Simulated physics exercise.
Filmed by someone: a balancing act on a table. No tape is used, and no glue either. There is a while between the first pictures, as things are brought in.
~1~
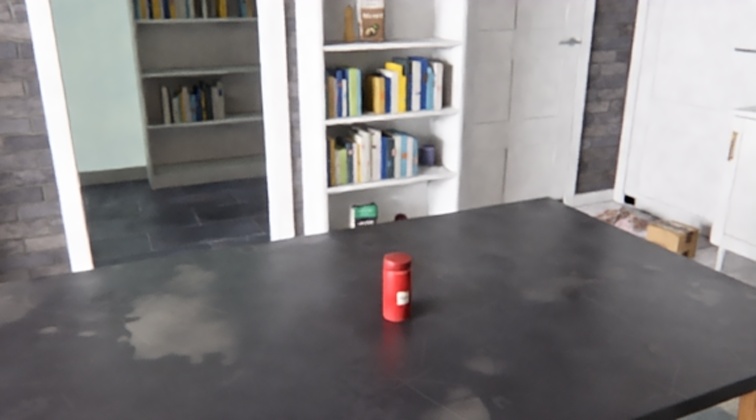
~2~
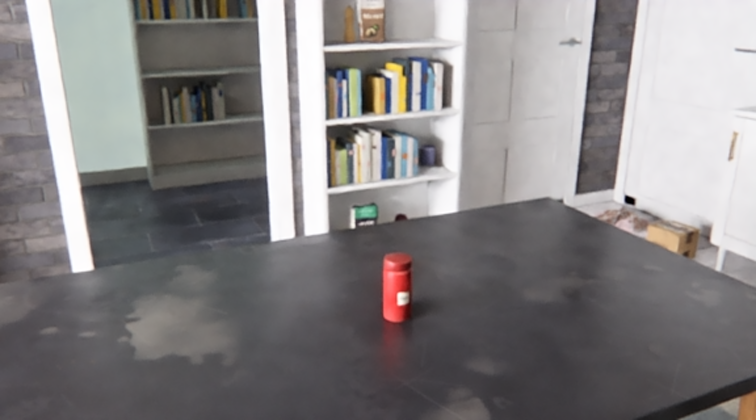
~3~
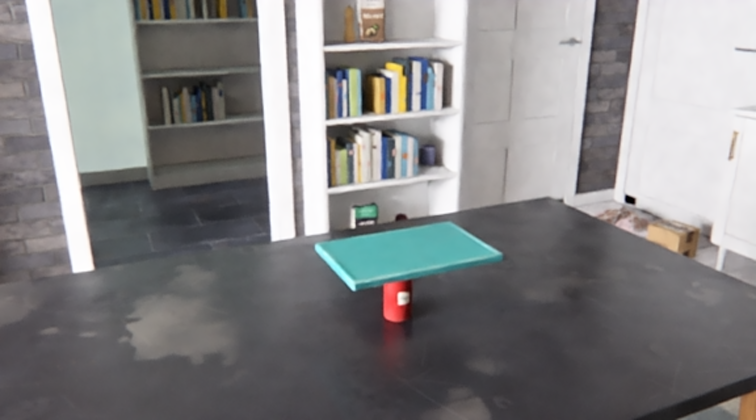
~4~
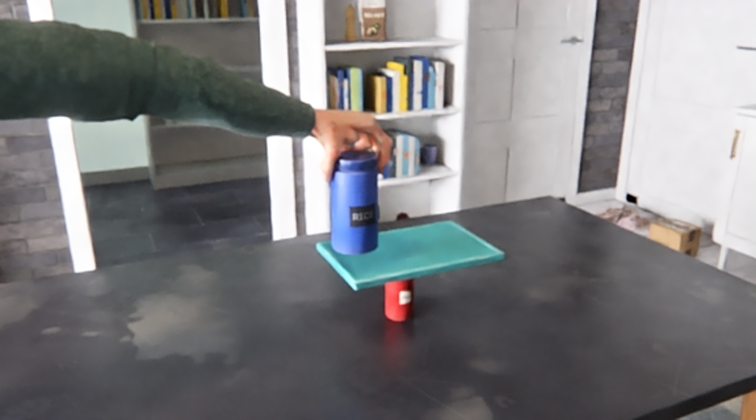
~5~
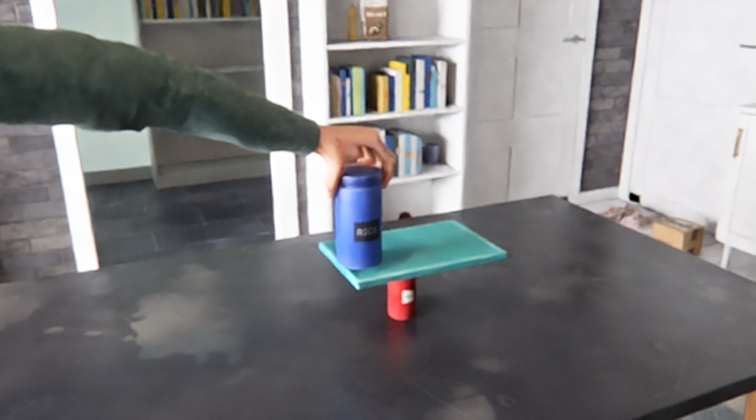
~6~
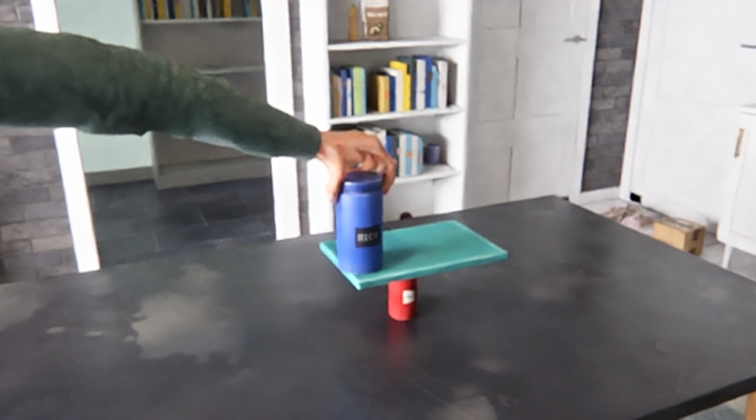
A hand lowers a blue jar onto a turquoise lid resting on a red container.
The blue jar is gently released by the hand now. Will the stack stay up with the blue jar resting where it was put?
Fails.
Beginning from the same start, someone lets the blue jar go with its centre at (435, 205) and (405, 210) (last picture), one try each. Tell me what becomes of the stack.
First, it gives way; second, it holds.
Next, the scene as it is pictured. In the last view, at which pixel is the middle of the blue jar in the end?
I'd point to roughly (278, 358).
Then, 0.40 s on from there, blue jar now fallen; turquoise lid on its side.
Then, 0.60 s on from there, turquoise lid upside down; red shaker shifted a little.
In the end, fallen, blue jar and turquoise lid; red shaker unmoved. At the end, from the last picture's camera, blue jar near (278, 358). The stack loses its balance.
